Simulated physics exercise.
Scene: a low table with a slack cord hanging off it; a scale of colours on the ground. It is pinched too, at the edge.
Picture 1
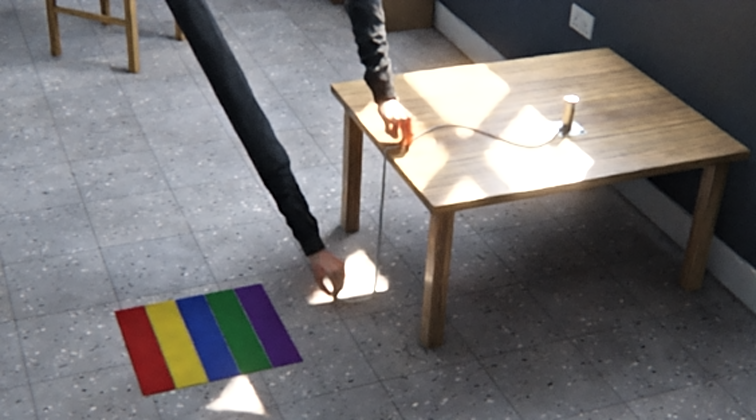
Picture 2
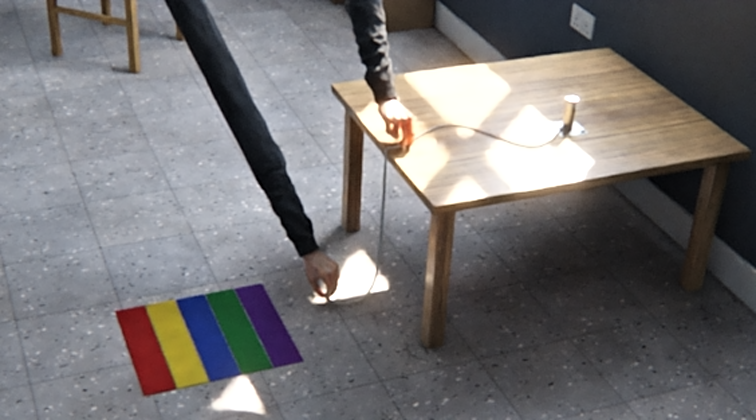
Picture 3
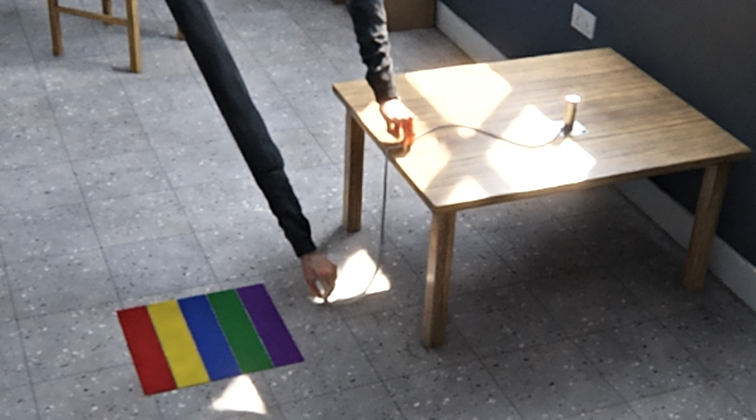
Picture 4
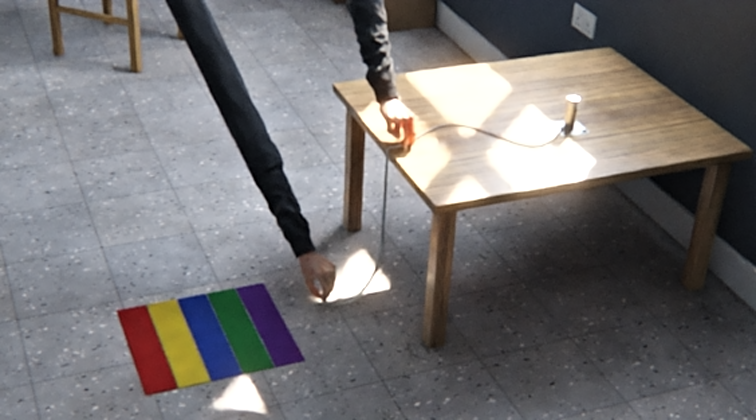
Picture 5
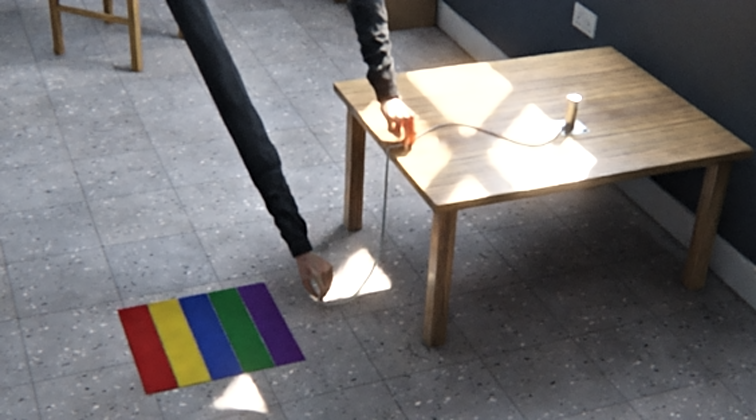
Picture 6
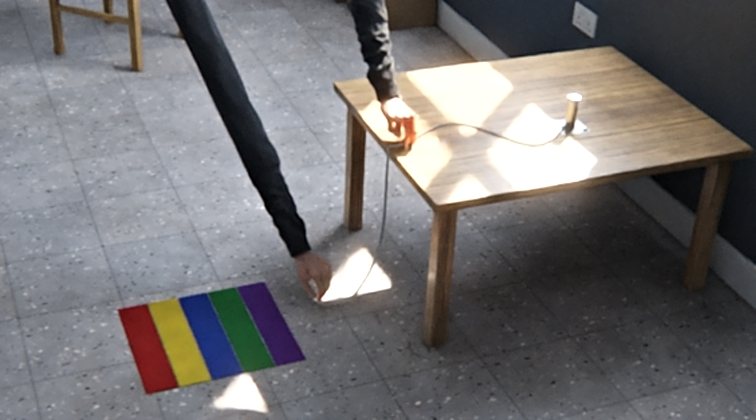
A hand in a dark sleeve, gripping the lower end of a thin cord near the grey speckled floor, shifts slightly left in a room seen from above at an angle. Another hand pinches the cord at the near left edge of a sunlit wooden table, left of a small upright peg, while red, yellow, blue, green and purple stripes lie lower left. The hanging cord bends slightly as its lower end moves, and the view stays practically still.
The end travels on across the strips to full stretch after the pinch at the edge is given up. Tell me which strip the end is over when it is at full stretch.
It is over the yellow strip.
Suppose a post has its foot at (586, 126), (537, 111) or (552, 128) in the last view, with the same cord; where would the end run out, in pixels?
The places come out near (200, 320), (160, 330) and (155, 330).
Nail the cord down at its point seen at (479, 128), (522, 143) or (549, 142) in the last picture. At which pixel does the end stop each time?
Approximately (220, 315), (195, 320) and (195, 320), respectively.
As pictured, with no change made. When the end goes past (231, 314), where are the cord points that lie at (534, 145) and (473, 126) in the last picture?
Approx. (511, 131); approx. (448, 139).
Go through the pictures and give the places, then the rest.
In the first picture, end (332, 296); purple (281, 349); green (250, 356); blue (218, 362); yellow (187, 369); red (154, 376).
In the second picture, end (325, 297); cord through (548, 142) (486, 133) (427, 132) (386, 161) (382, 224) (374, 281).
In the third picture, end (323, 298).
In the fourth picture, end (321, 298); cord through (550, 142) (487, 133) (428, 131) (387, 161) (383, 224) (370, 281).
In the fifth picture, end (319, 298).
In the sixth picture, end (317, 298); cord through (550, 141) (488, 131) (429, 130) (388, 160) (383, 223) (365, 280).
Soon after, end near (232, 314); over green.
Then, end near (197, 321); over blue.
At full stretch, end near (178, 325); over yellow. Over yellow.
